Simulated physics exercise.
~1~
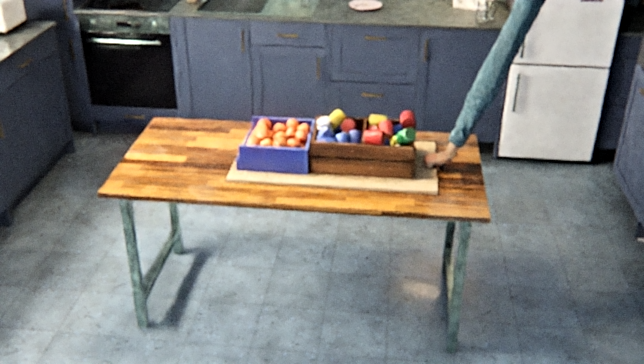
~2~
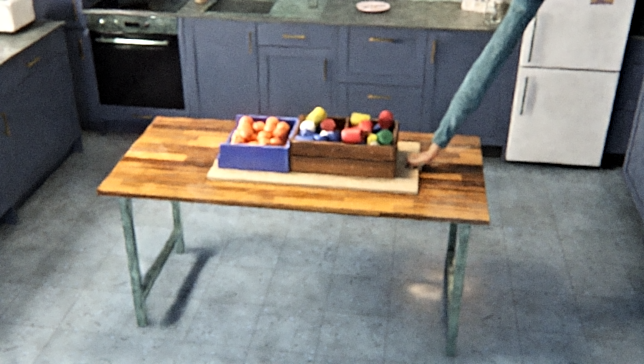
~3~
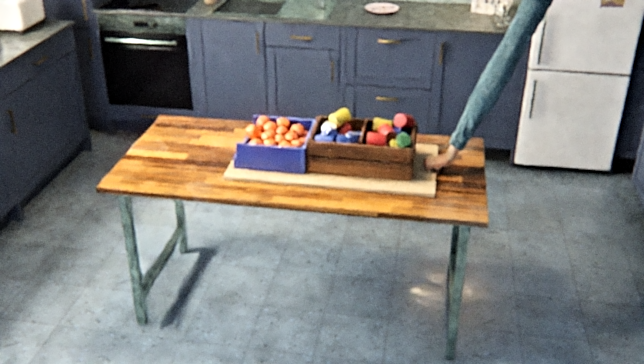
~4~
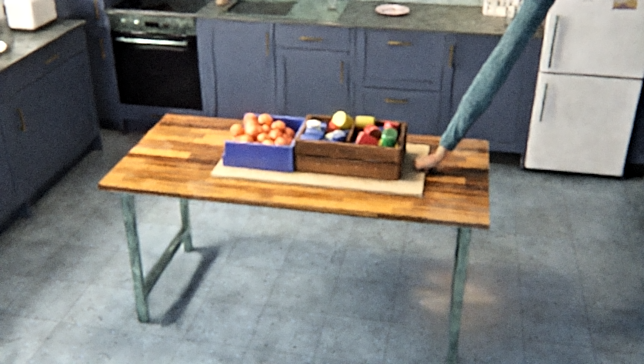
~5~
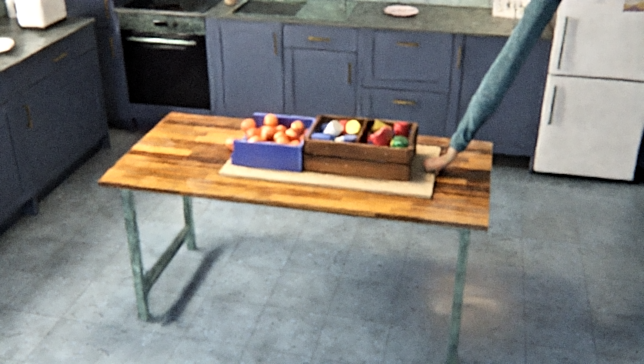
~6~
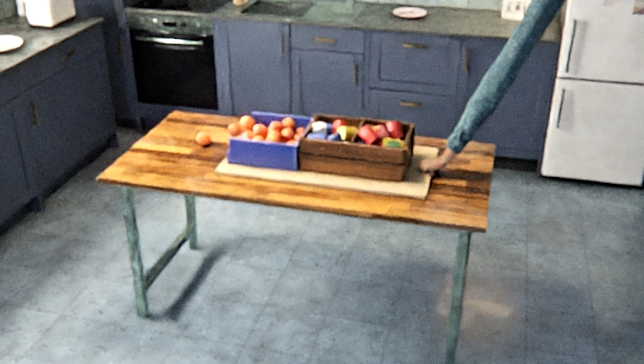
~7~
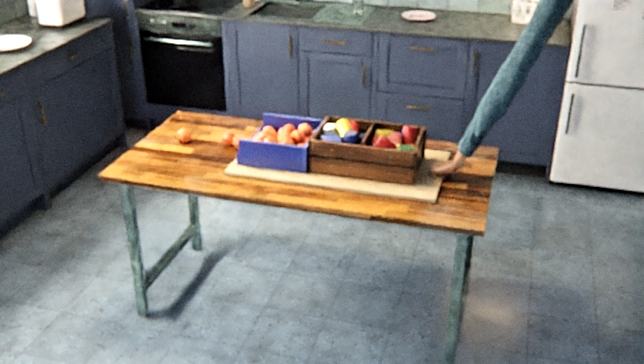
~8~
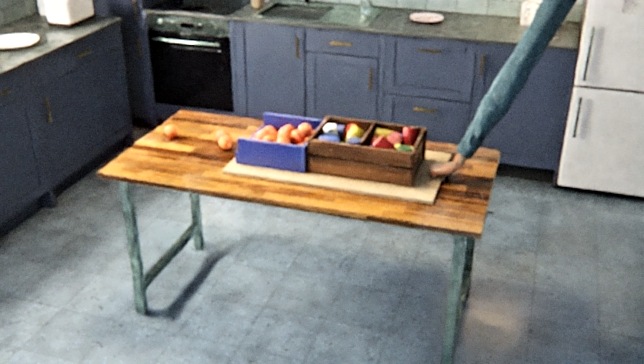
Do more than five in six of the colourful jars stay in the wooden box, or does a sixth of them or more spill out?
More than five in six of the jars stay in. Fewer than one in six leave the wooden box, and none are seen on the table at the end.
A pale board carrying a blue box of round orange pieces and, to its right, a brown wooden box of small colourful jars slides left and right on a wooden table, seen from above in a kitchen with dark blue cupboards. A hand on a long teal-sleeved arm holds the board's right end and shifts it back and forth in short strokes. As the shaking goes on, orange pieces leave over the blue box's low left side and roll left across the tabletop. Finally, some orange pieces rest on the table at the left, while the jars remain in the wooden box.
